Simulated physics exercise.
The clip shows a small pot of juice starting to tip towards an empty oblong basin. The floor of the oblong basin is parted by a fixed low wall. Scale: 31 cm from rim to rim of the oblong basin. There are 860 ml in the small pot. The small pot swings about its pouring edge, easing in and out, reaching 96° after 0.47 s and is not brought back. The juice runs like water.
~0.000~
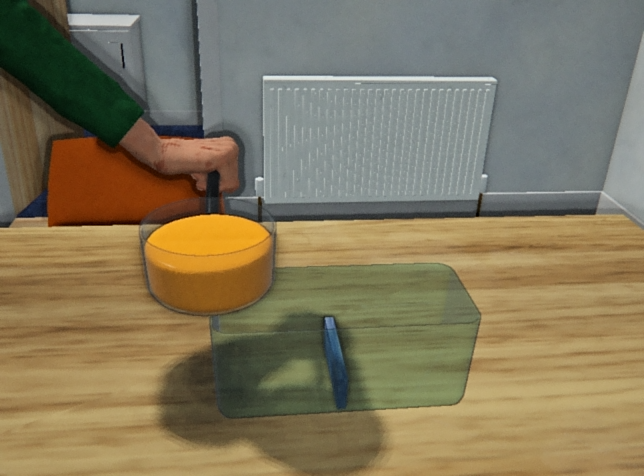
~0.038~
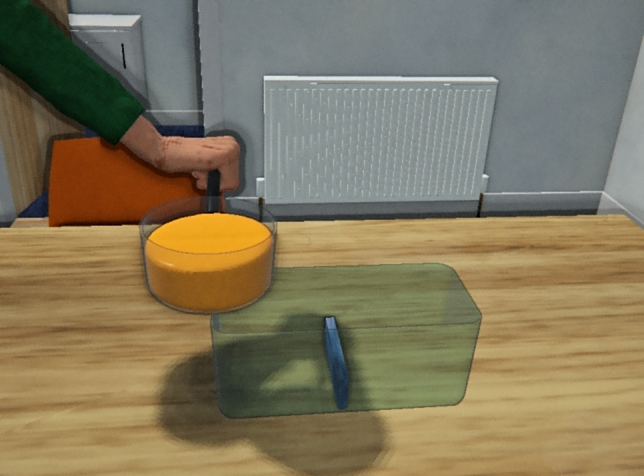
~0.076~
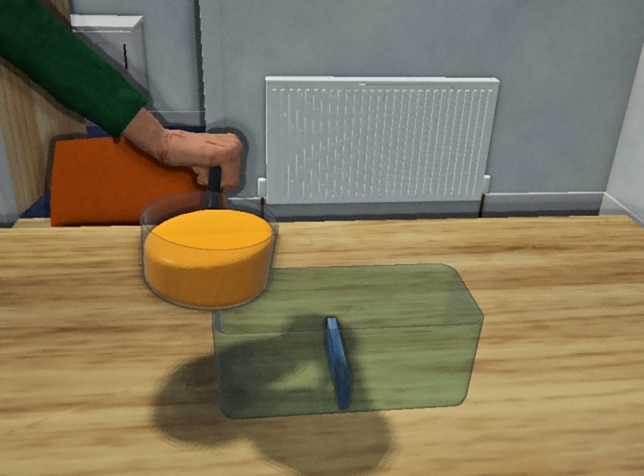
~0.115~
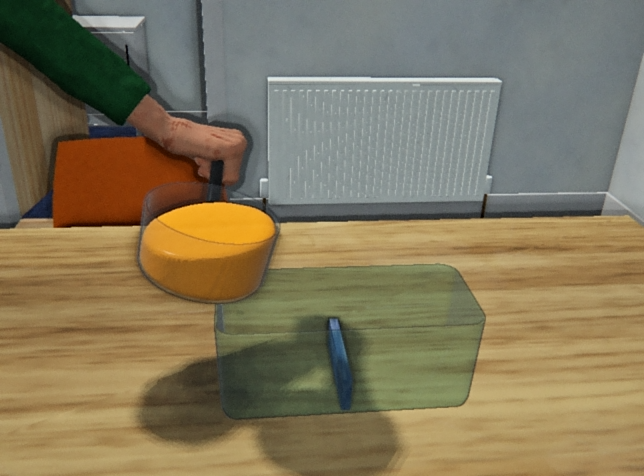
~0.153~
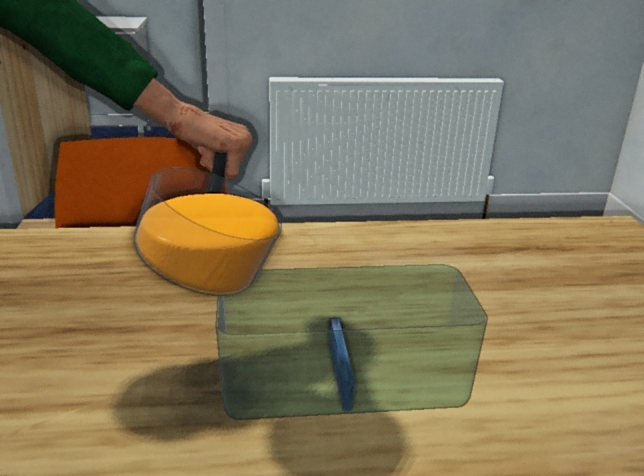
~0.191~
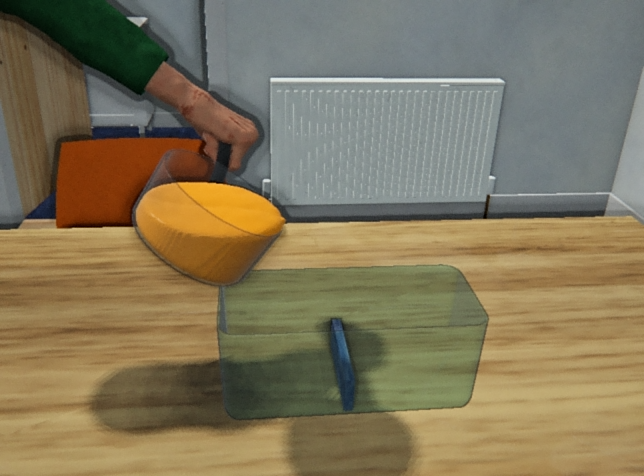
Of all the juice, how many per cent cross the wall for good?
The far part has some 65 per cent.
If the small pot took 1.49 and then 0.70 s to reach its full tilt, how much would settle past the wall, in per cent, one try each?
In turn about 85 and 75 per cent.
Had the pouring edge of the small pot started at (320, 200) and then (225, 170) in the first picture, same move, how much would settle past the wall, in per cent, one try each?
In turn about 75 and 50 per cent.
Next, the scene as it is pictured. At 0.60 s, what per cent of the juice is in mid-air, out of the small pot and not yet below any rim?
About 22 per cent.
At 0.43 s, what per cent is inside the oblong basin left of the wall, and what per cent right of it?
Some 5 per cent left and 0 right.
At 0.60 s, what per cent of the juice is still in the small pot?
Near 10 in a hundred.
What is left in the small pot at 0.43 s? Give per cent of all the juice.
About 52 per cent.
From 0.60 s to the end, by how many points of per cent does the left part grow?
About 26 per cent.
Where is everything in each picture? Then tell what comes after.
In the first picture, it leans 0°; its right rim is at (275, 224); the juice meets the walls at (146, 241) and (272, 238); the oblong basin's rim runs from (212, 301) to (465, 292); the wall's top is at (336, 347).
In the second picture, it leans 2°; its right rim is at (276, 225); the juice meets the walls at (146, 240) and (273, 236).
In the third picture, it leans 6°; its right rim is at (277, 225); the juice meets the walls at (146, 237) and (274, 230).
In the fourth picture, it leans 14°; its right rim is at (279, 226); the juice meets the walls at (144, 230) and (276, 224).
In the fifth picture, it leans 23°; its right rim is at (280, 226); the juice meets the walls at (142, 216) and (279, 218).
In the sixth picture, it leans 34°; its right rim is at (280, 227); the juice meets the walls at (140, 197) and (274, 215); 2 per cent is over the edge.
By 0.43 s the tilt is 94° and 53 per cent is still to pour, 5 is left of the wall and 0 right of it.
By 0.60 s the tilt is 96° and 10 per cent is still to pour, 4 is left of the wall and 66 right of it.
By 0.77 s the tilt is 96° and 3 per cent is still to pour, 11 is left of the wall and 58 right of it.
By 0.97 s the tilt is 96° and 2 per cent is still to pour, 24 is left of the wall and 66 right of it.
At rest 30 per cent lies left of the wall, 65 right of it and 5 outside.
